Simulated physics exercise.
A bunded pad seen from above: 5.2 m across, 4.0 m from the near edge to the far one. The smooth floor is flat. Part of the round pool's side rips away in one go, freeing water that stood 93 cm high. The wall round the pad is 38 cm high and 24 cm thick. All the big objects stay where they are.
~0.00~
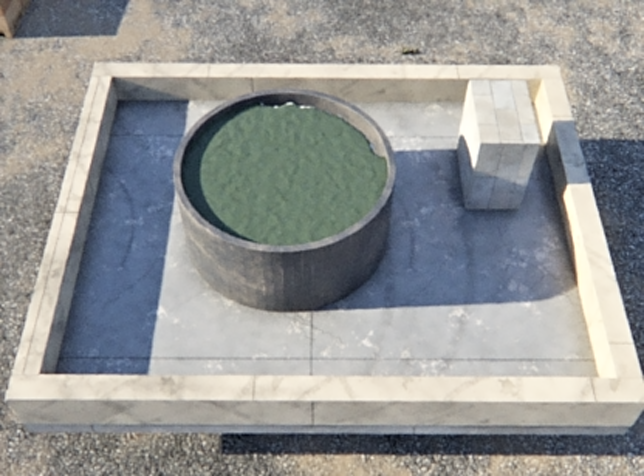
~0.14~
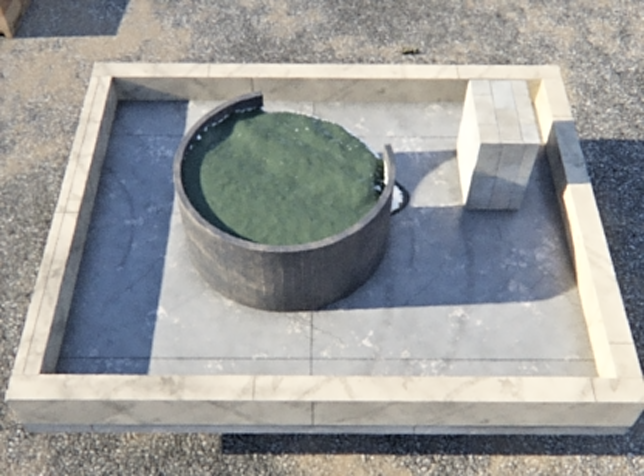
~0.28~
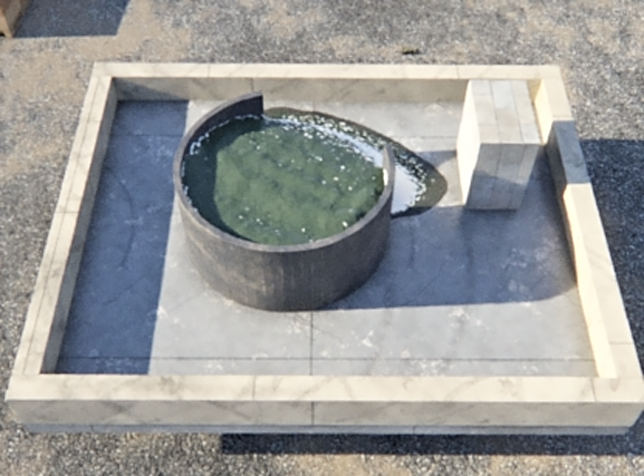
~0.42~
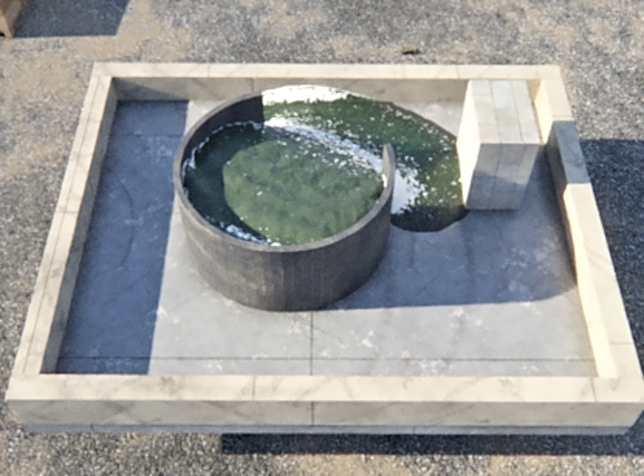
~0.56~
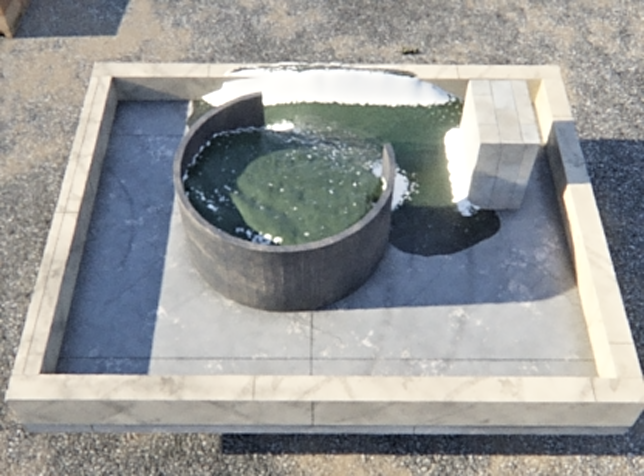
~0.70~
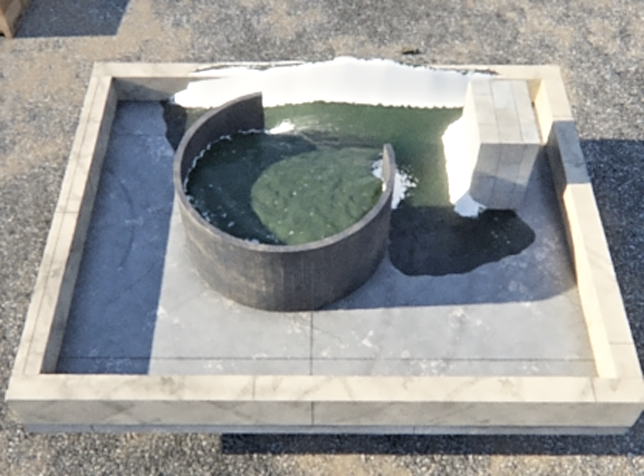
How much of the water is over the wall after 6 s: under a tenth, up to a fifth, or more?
The share over the wall is from a tenth to a fifth.
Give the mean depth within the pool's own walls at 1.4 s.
Roughly 42 cm on average.
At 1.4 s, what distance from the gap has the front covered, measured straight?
Roughly 3.2 m.
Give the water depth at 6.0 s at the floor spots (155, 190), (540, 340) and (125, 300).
About 14, 16 and 19 cm.
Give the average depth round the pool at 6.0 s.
Roughly 14 cm.
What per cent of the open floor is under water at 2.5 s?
About 80 per cent.
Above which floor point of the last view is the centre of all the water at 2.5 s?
Around (357, 185).
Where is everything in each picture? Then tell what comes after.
In the first picture, the round pool at (285, 169) is whole and still, 93 cm deep.
In the second picture, water pours out at (335, 149) and has run 0.9 m, to (399, 203); deepest outside 46 cm, 93 cm at the round pool's back.
In the third picture, the front is at (436, 191), 1.2 m from the gap at (335, 151); 1.6 m2 of floor is under water; 93 cm left at the back of the round pool.
In the fourth picture, the front is at (241, 102), 1.6 m from the gap at (335, 155); 3.2 m2 of floor is under water; 85 cm left at the back of the round pool.
In the fifth picture, the front is at (492, 120), 2.1 m from the gap at (335, 155); 4.7 m2 of floor is under water; 74 cm left at the back of the round pool.
In the sixth picture, water pours out at (335, 155) and has run 2.6 m, to (528, 104); deepest outside 76 cm, 72 cm at the round pool's back.
After 1.1 s water covers 30 % of the floor and is deepest (70 cm) near (353, 103); 1 % is over the wall.
After 1.4 s water covers 40 % of the floor and is deepest (62 cm) near (353, 103); 4 % is over the wall.
After 2.5 s water covers 70 % of the floor and is deepest (51 cm) near (528, 104); 12 % is over the wall.
After 4.0 s water covers 85 % of the floor and is deepest (29 cm) near (168, 393); 13 % is over the wall.
After 6.0 s water covers 85 % of the floor and is deepest (28 cm) near (187, 254); 13 % is over the wall.
